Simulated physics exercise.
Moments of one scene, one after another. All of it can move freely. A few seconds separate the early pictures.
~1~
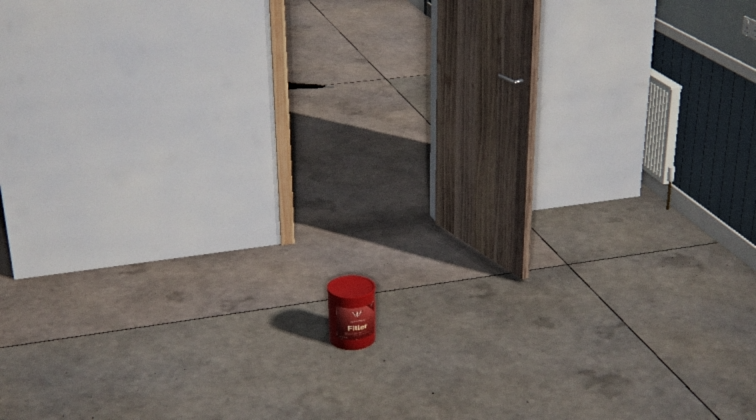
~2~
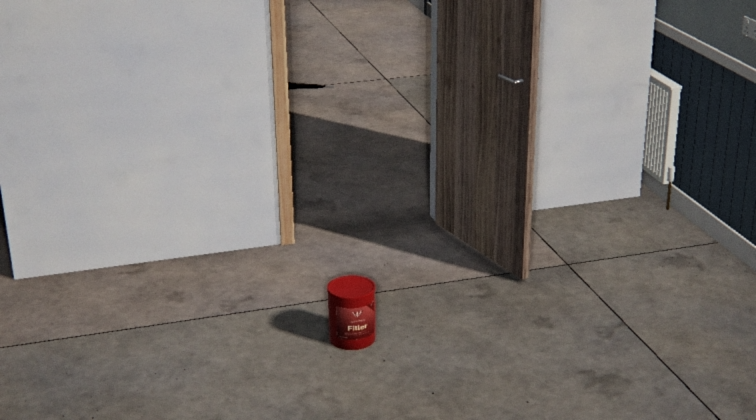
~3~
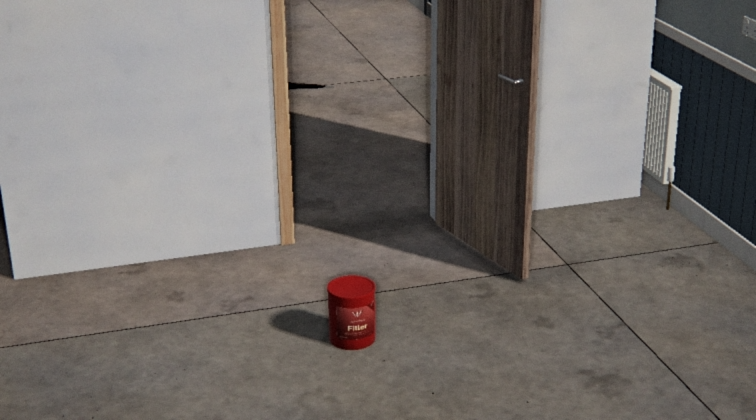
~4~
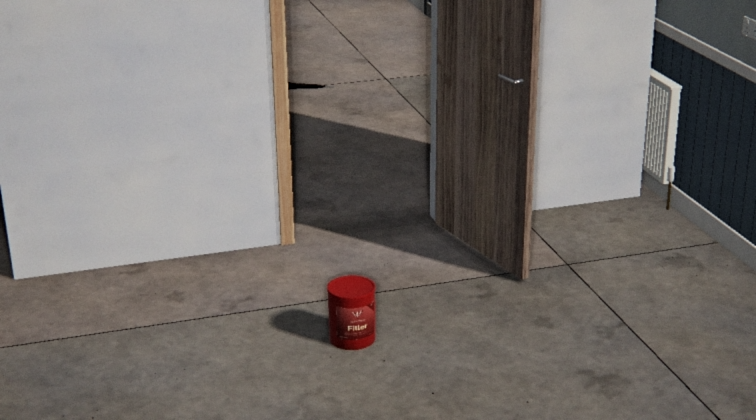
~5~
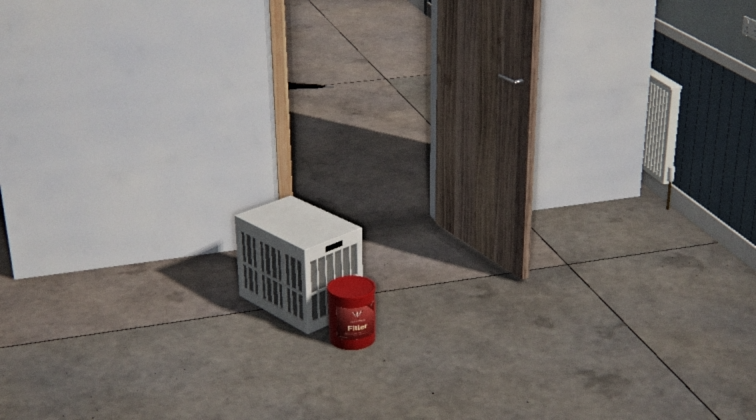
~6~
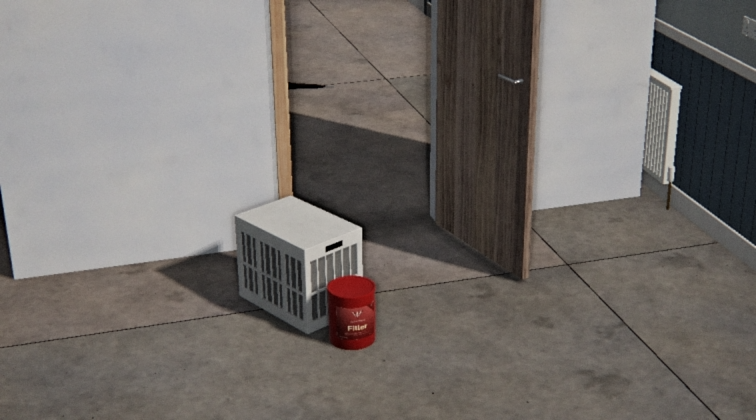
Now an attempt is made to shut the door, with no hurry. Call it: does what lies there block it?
No.
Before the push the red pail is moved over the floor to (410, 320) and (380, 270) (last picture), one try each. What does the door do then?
First it finishes its swing, then it cannot finish its swing.
Then, 0.70 s past the last view, door at 87°.
Then, 1.30 s past the last view, door at 60°.
Then, 1.80 s past the last view, door at 35°.
Then, 2.30 s past the last view, door at 10°.
Finally, door at 0°; both still in place. Final places as the last picture's camera would see them, white chest near (299, 263).
